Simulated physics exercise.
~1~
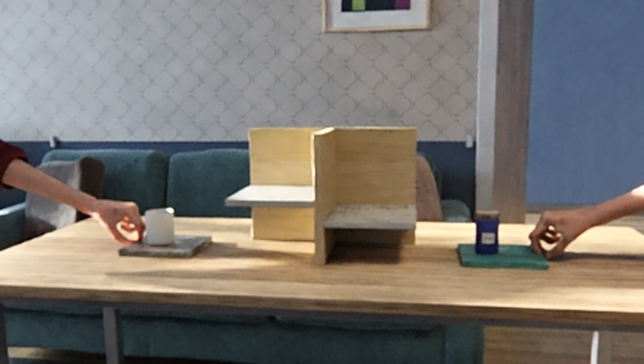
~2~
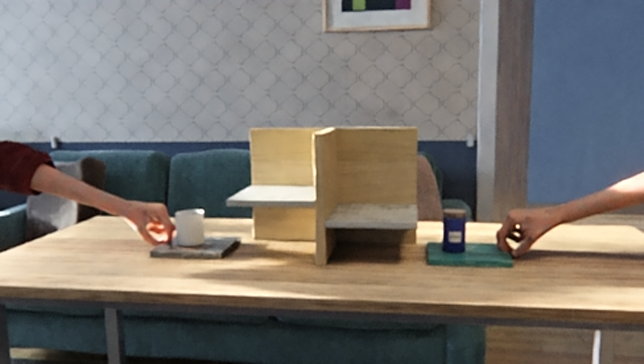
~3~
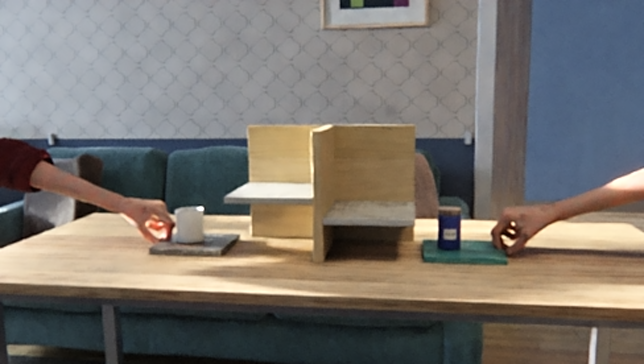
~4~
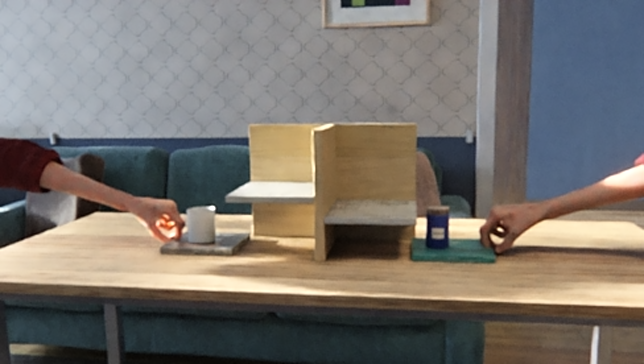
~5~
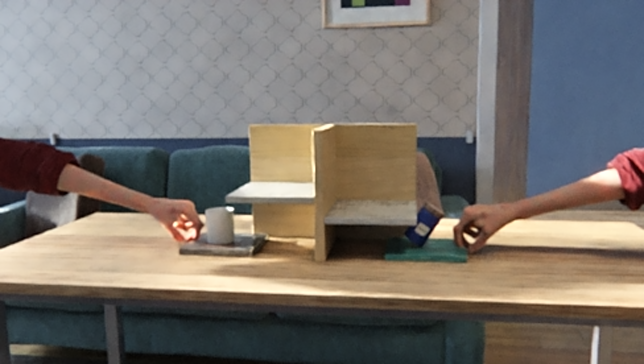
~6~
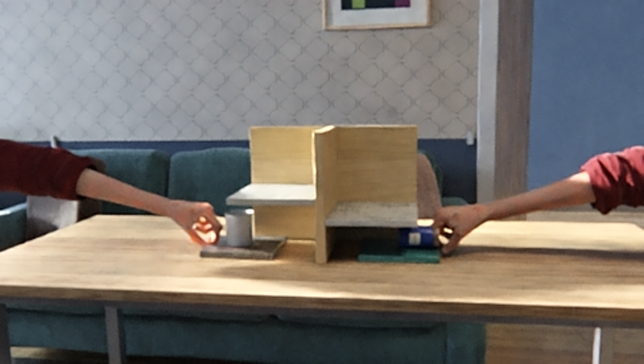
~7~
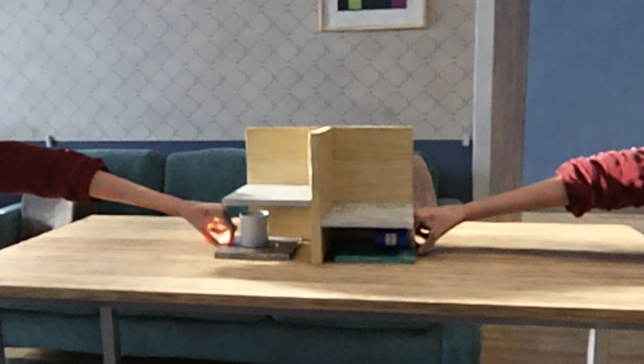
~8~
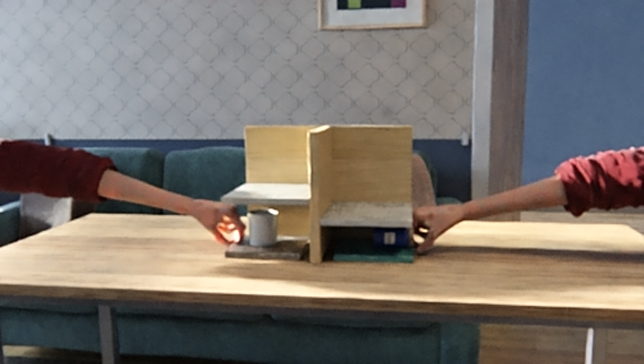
On a wooden table, two hands slid a white mug on a grey base and a blue container on a green one inward beneath low shelves; the container tipped and ended lying under the right shelf, while the mug slid under the left one upright.
